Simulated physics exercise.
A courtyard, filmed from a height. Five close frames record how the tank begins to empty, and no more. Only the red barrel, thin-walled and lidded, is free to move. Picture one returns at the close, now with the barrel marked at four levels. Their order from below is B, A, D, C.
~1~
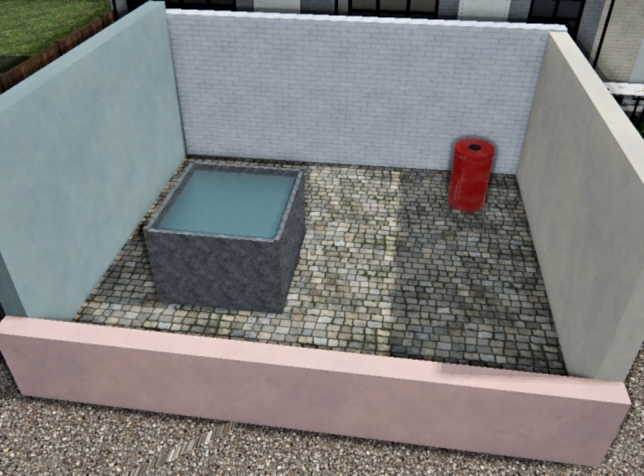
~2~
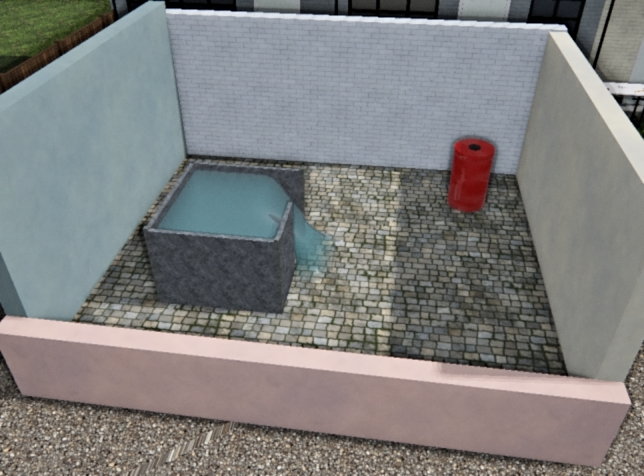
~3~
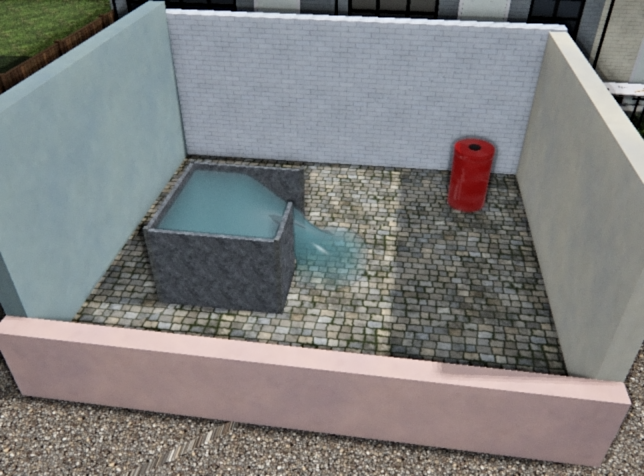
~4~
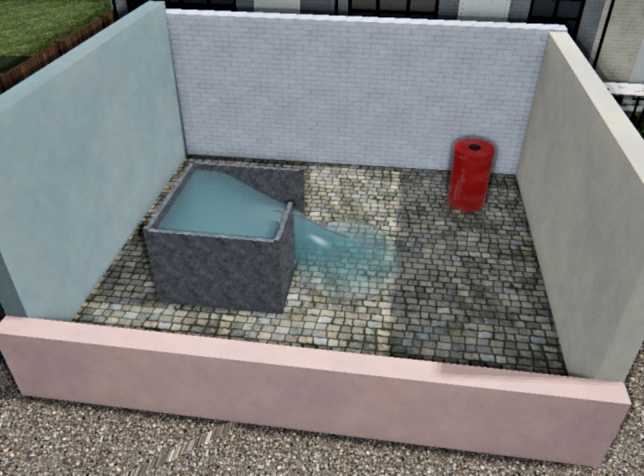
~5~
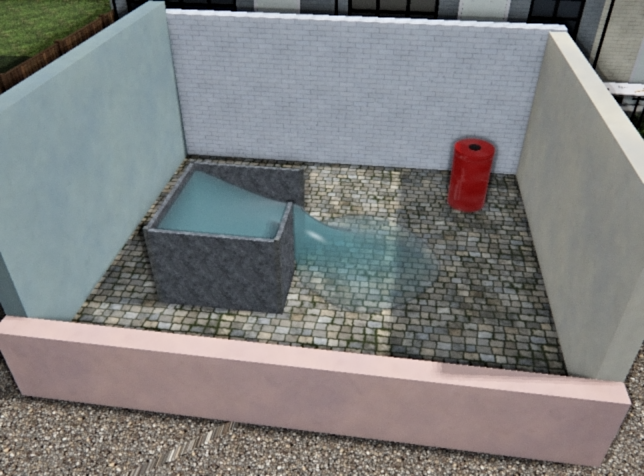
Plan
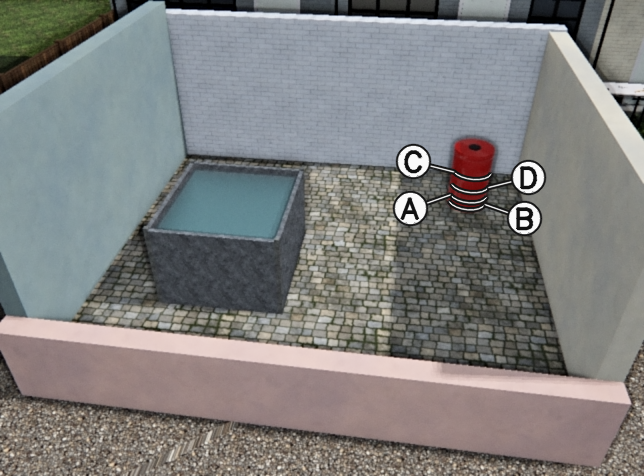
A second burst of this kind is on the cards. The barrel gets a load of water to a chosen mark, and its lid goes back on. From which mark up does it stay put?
Choose D.
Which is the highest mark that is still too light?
That is mark A.
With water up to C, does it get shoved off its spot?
No.
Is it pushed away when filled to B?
Yes, that goes wrong.
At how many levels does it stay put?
Two.
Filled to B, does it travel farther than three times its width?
Yes, it does.
On the marked copy, A at (469, 202); B at (467, 209); C at (473, 179); D at (470, 192); from the bottom up B, A, D, C.
For mark A, it is pushed about its own width away.
For mark B, it is pushed about 6 times its own width away.
For mark C, it does not move.
For mark D, it does not move.
